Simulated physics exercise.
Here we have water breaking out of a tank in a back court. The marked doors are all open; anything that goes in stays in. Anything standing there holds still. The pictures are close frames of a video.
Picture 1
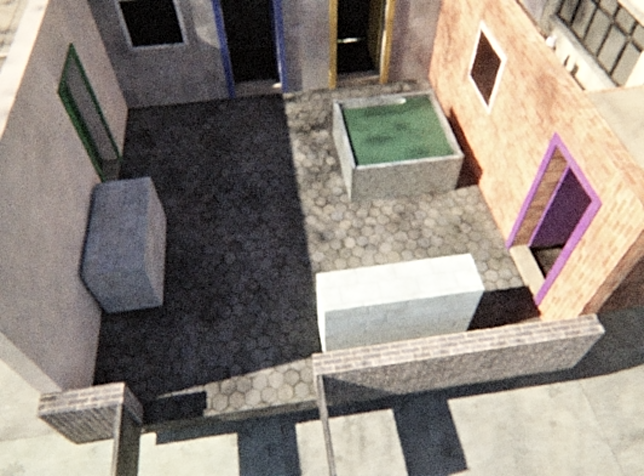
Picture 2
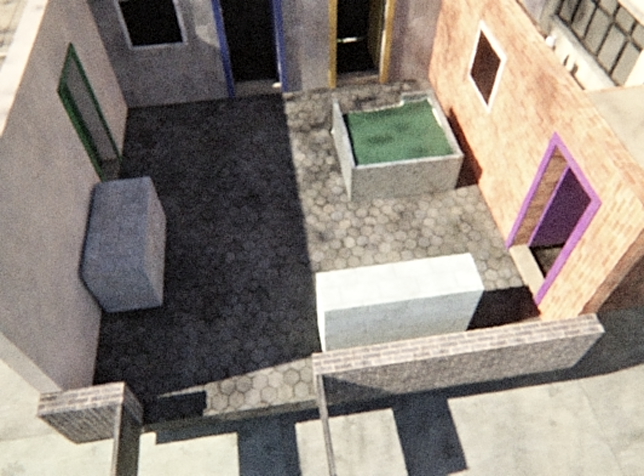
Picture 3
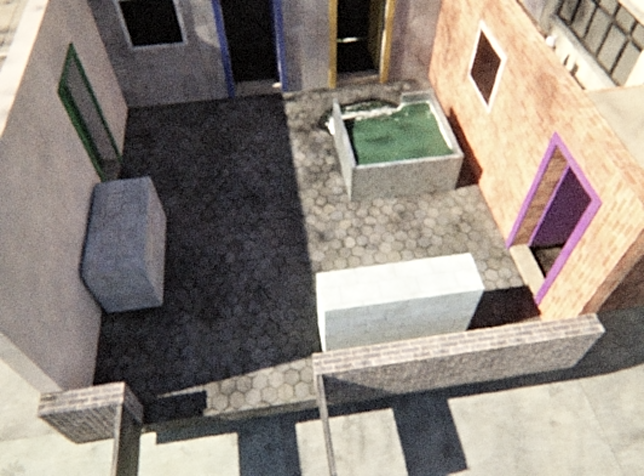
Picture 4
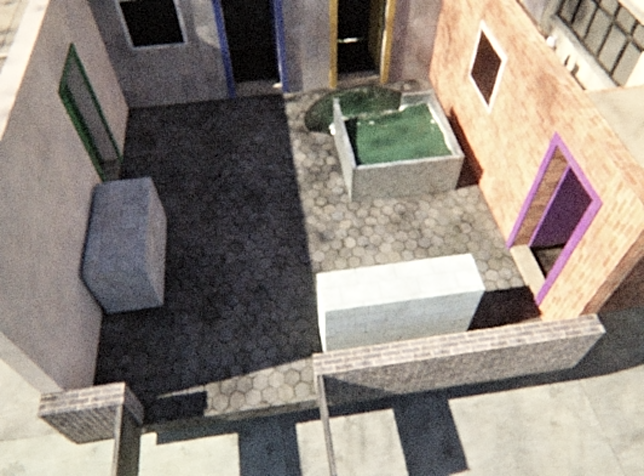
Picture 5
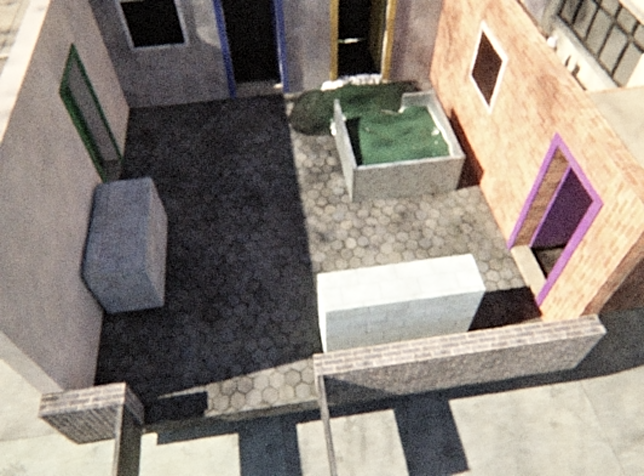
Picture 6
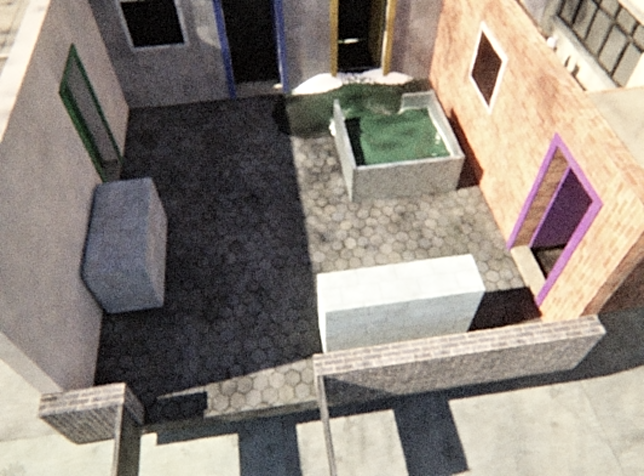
Walled courtyard with green water pouring from a tank's far side, then spreading over the paving by the yellow-framed doorway.
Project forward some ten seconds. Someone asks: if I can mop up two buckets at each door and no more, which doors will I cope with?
The yellow door: Too much for you; the purple door: You will cope; the blue door: You will cope; the green door: You will cope.
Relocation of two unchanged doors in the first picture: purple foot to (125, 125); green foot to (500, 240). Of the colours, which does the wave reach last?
It's the door marked green.
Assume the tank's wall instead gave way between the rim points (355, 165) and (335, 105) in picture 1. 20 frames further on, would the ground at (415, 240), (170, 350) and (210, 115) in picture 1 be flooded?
Going in your order, I'd say still bare, then drenched, then drenched.
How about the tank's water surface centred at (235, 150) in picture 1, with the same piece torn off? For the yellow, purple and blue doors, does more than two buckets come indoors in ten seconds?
One by one: The yellow one falls short, the purple one falls short, the blue one overshoots it.
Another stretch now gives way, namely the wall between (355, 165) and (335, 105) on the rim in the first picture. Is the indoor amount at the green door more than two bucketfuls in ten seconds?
The green door ends up above.
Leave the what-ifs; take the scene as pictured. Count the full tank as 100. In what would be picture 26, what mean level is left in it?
26 percent or thereabouts.
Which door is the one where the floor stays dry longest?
My answer: The one in purple.
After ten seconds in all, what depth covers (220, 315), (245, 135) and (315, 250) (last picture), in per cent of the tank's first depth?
Approx. values, in order: 2 %, 6 %, 2 %.
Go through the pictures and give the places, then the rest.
The water tank at (395, 131) is whole and still, in the first picture.
Water pours out on the water tank's far side and has run to a hidden place, in the second picture.
Water pours out on the water tank's far side and has run to a hidden place, in the third picture.
Water pours out on the water tank's far side and has run to (369, 88), in the fourth picture.
The front is at (398, 81), out from the gap on the water tank's far side, in the fifth picture.
Water pours out on the water tank's far side and has run to (421, 79), in the sixth picture.
A moment on, water covers 15 % of the floor; the yellow door far over two buckets in, the purple door not reached, the blue door wet at the sill, nothing in, the green door not reached.
Next, water covers 25 % of the floor; the yellow door far over two buckets in, the purple door not reached, the blue door wet at the sill, nothing in, the green door not reached.
Then, water covers 40 % of the floor; the yellow door far over two buckets in, the purple door wet at the sill, nothing in, the blue door wet at the sill, nothing in, the green door wet at the sill, nothing in.
Later, water covers 60 % of the floor; the yellow door far over two buckets in, the purple door wet at the sill, nothing in, the blue door wet at the sill, nothing in, the green door wet at the sill, nothing in.
In the end, water covers 90 % of the floor; the yellow door far over two buckets in, the purple door wet at the sill, nothing in, the blue door wet at the sill, nothing in, the green door wet at the sill, nothing in.
